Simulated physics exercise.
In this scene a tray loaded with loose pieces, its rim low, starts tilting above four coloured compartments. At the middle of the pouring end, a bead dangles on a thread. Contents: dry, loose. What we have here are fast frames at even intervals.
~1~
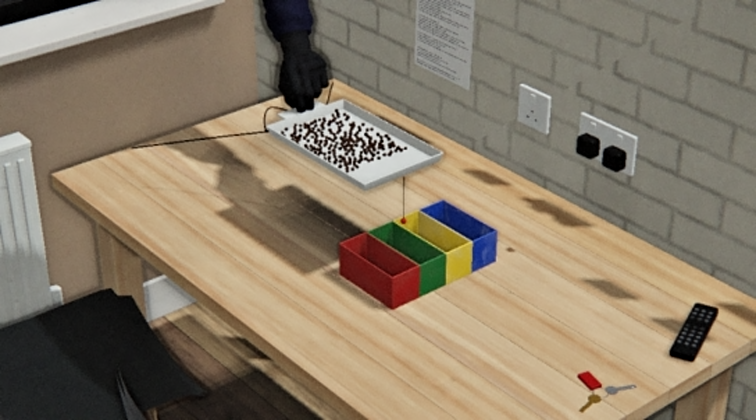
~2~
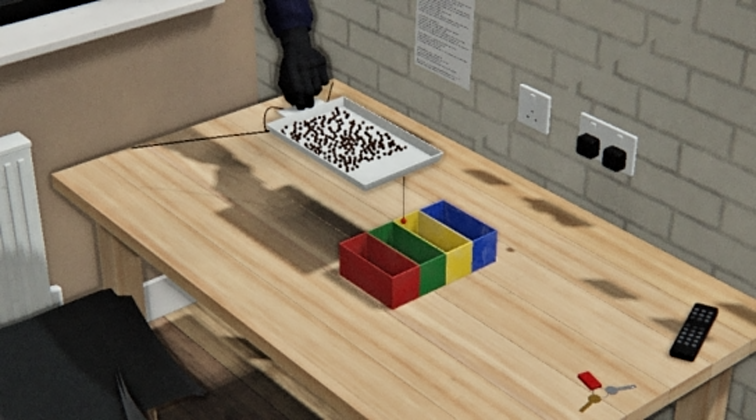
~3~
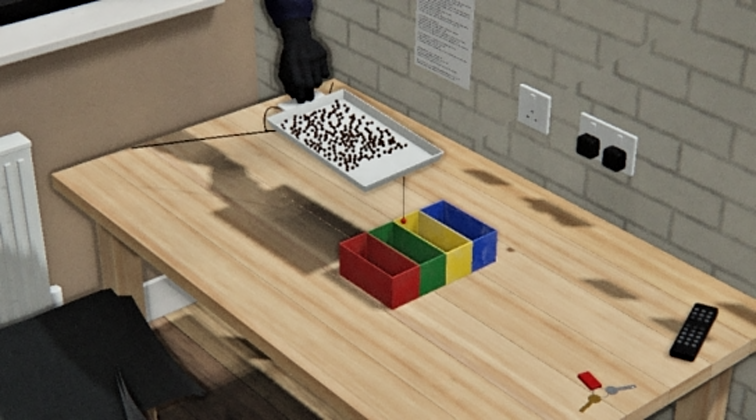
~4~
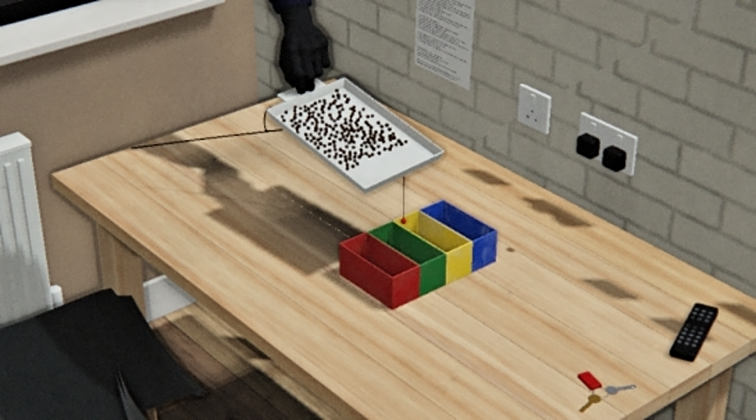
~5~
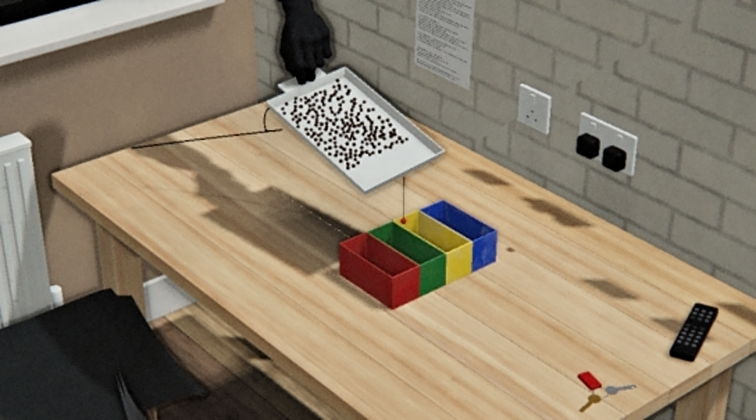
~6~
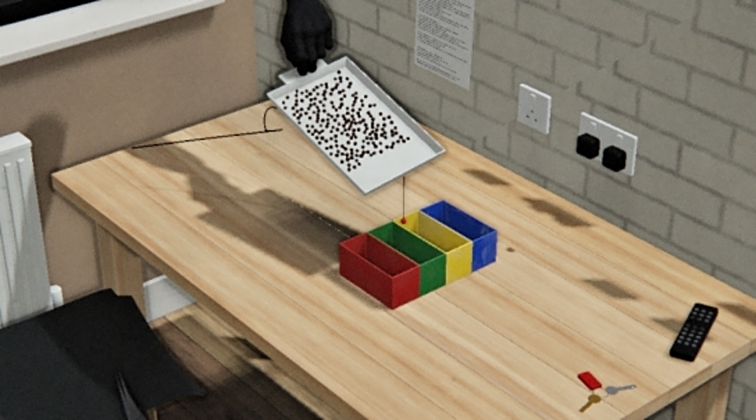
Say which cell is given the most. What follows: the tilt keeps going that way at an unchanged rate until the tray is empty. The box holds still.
The red cell is given the most.
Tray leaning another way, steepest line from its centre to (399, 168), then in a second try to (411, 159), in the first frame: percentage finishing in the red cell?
The first try gives close to 0 percent; the next gives 0 percent.
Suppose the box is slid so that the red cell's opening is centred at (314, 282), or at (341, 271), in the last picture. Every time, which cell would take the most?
Try 1 - that yellow cell. Try 2 - the cell in green.
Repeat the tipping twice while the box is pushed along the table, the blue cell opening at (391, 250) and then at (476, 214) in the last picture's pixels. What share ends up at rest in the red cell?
0 %, then 30 %.
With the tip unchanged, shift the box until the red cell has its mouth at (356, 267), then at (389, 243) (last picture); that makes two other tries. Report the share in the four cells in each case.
In order: 100 percent, then 40 percent.
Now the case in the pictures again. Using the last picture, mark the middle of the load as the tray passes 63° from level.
Somewhere about pixel (374, 199).
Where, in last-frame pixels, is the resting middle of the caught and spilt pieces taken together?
Centre at rest, last view: Approx. (382, 284).
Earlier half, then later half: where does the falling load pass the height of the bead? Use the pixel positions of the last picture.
Starting near (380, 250), moving on to near (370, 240).
Soon, tray tipped steeply; about half on the tray; about a quarter in the red cell; a stray few in the green cell; about a quarter falling or outside the box.
A while on, tray tipped past a quarter turn; a small part on the tray; about two thirds in the red cell; a small part in the green cell; about a quarter falling or outside the box.
Towards the end, tray tipped past a quarter turn; most in the red cell; a small part in the green cell; a small part falling or outside the box.
Finally, tray tipped past a quarter turn; most in the red cell; a small part in the green cell; none in the yellow cell; none in the blue cell; a small part outside the box.
